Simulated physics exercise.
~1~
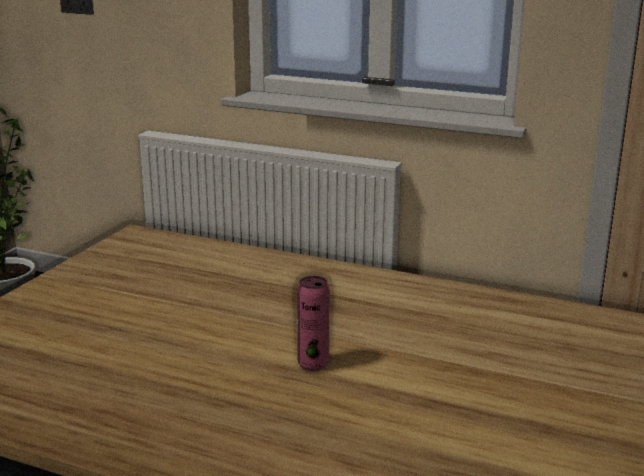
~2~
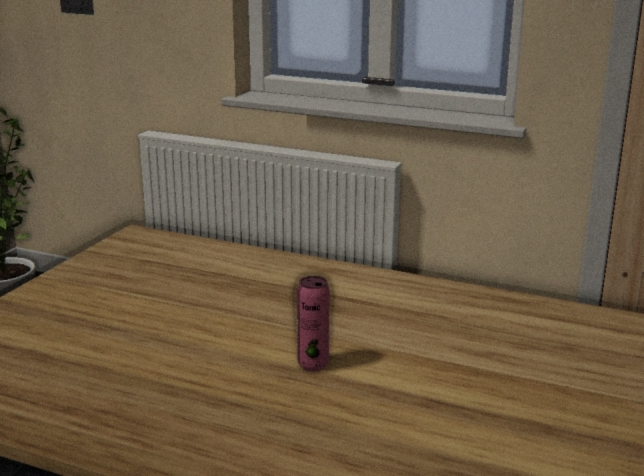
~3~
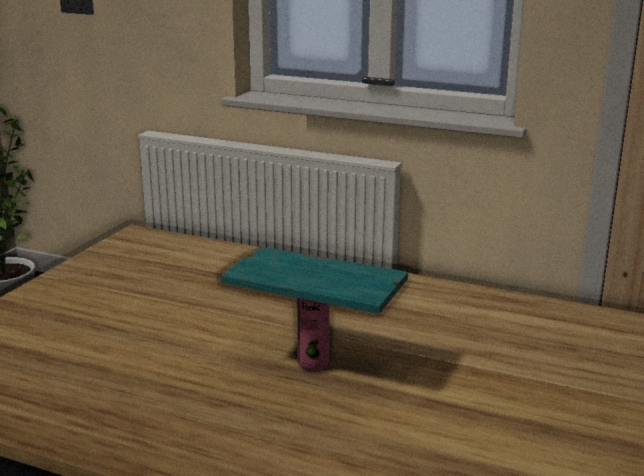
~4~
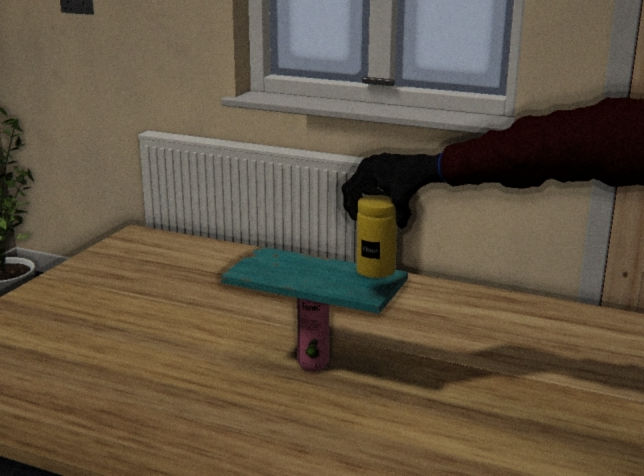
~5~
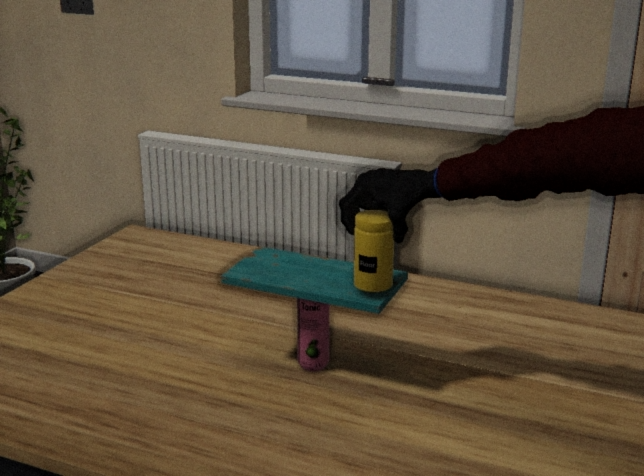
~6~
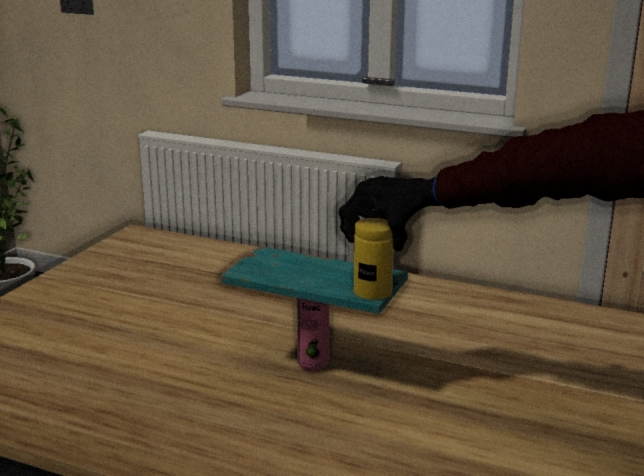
The footage shows a pink can standing on a wooden table, then a turquoise board resting across its top, before a black-gloved hand lowers a yellow jar onto the board's right side and keeps hold of it.
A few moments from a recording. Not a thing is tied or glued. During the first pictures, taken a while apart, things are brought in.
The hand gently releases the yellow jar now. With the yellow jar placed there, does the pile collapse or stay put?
It collapses.
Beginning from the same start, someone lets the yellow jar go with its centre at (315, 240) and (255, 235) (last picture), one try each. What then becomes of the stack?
First try: Stands; second try: Topples.
Then, 0.50 s later than the last frame, yellow jar now fallen; turquoise board on its side.
Then, 0.90 s later than the last frame, turquoise board now fallen.
When it is over, fallen, yellow jar and turquoise board; pink can as before. The stack comes apart.
